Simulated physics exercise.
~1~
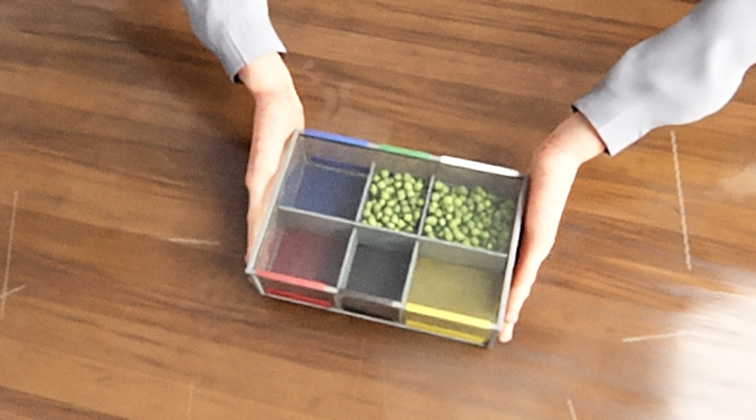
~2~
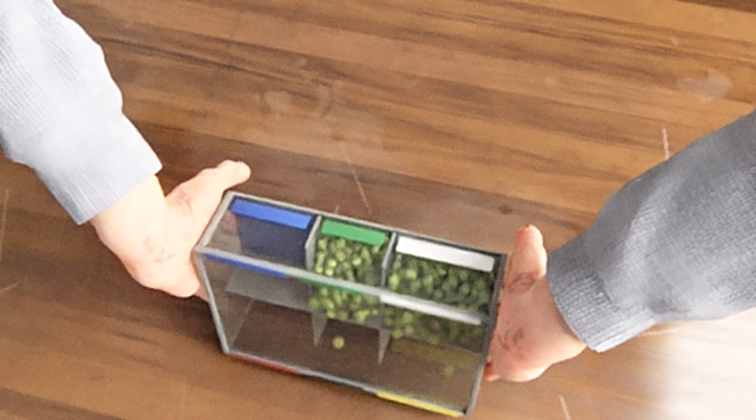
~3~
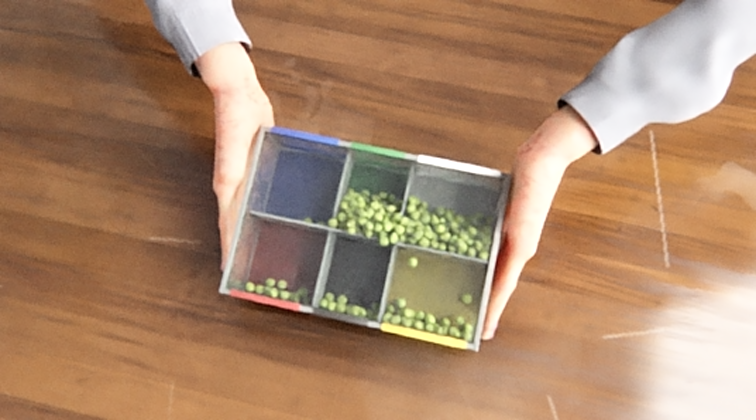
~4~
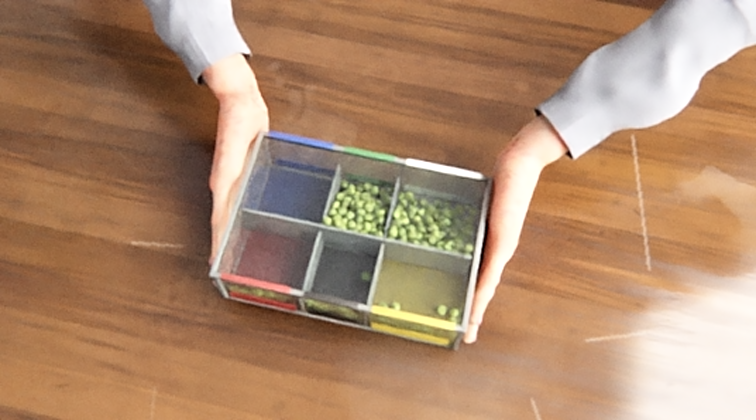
On a wooden table, two hands tipping a clear compartment box up steeply and lowering it, a few green peas spilling into other sections.
